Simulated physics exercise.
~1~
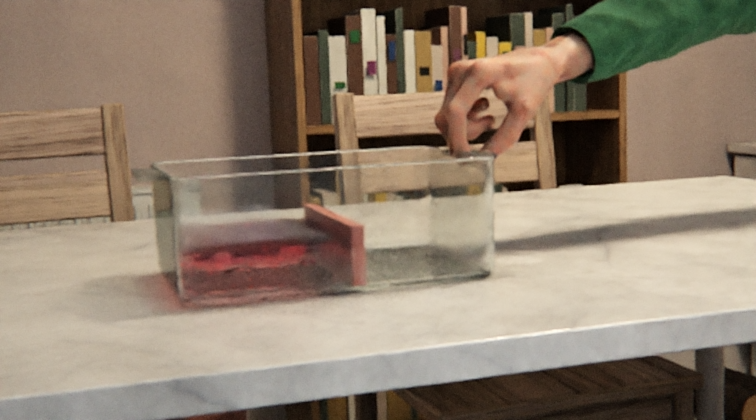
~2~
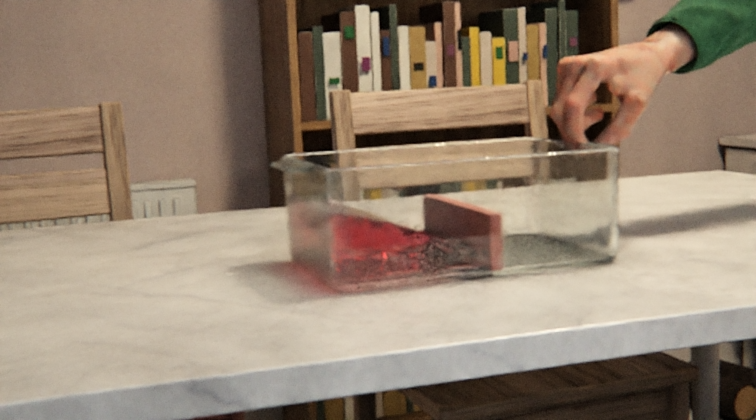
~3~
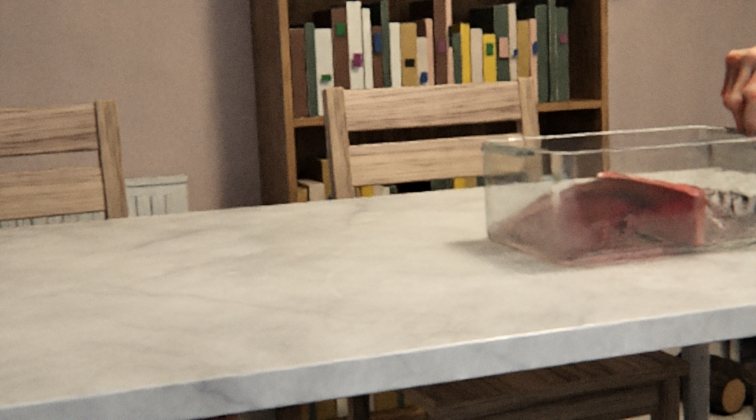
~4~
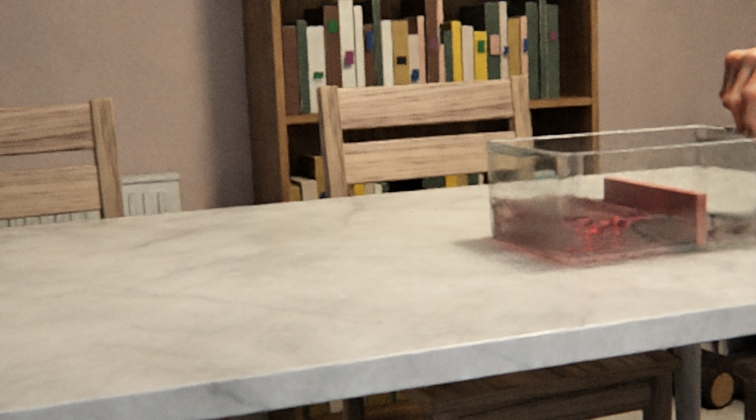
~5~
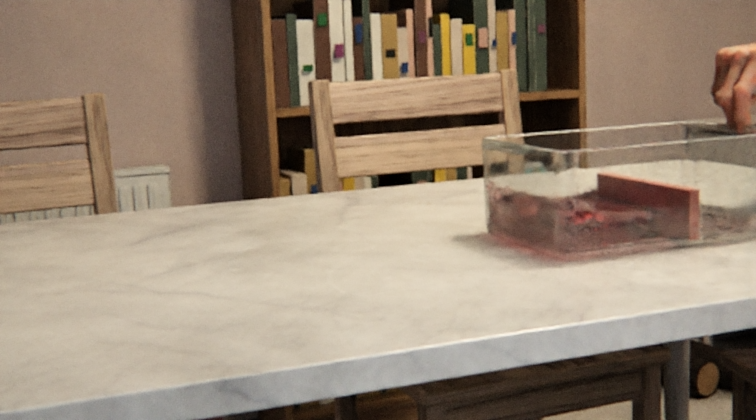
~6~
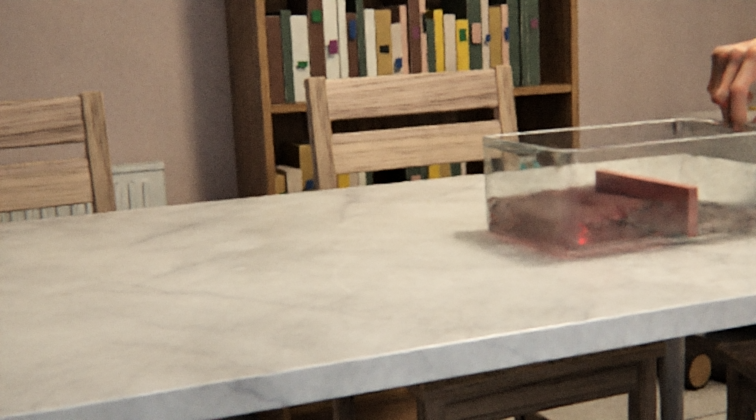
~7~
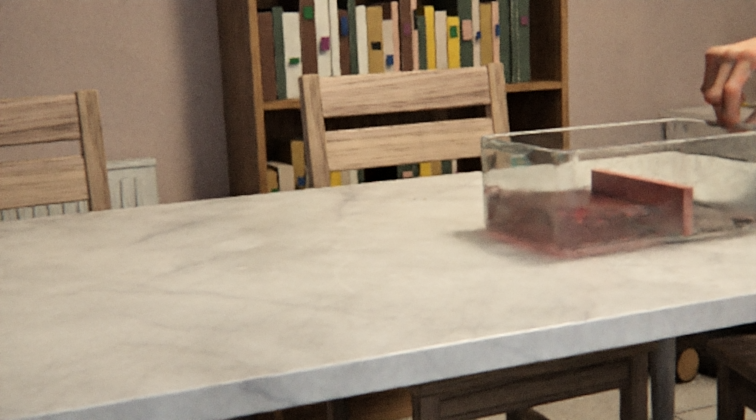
A clear, open glass tub holding red liquid left of a low red divider sits on a pale marble table, seen from the side and slightly above. Wooden chairs and a bookcase of colourful books stand behind it. A hand from a green sleeve grips the tub's right end and pulls it far to the right. The liquid slopes up against the left wall, then surges toward the divider, and some crosses over. The tub stops at the right edge of view, the liquid settling, with most still left of the upright divider.
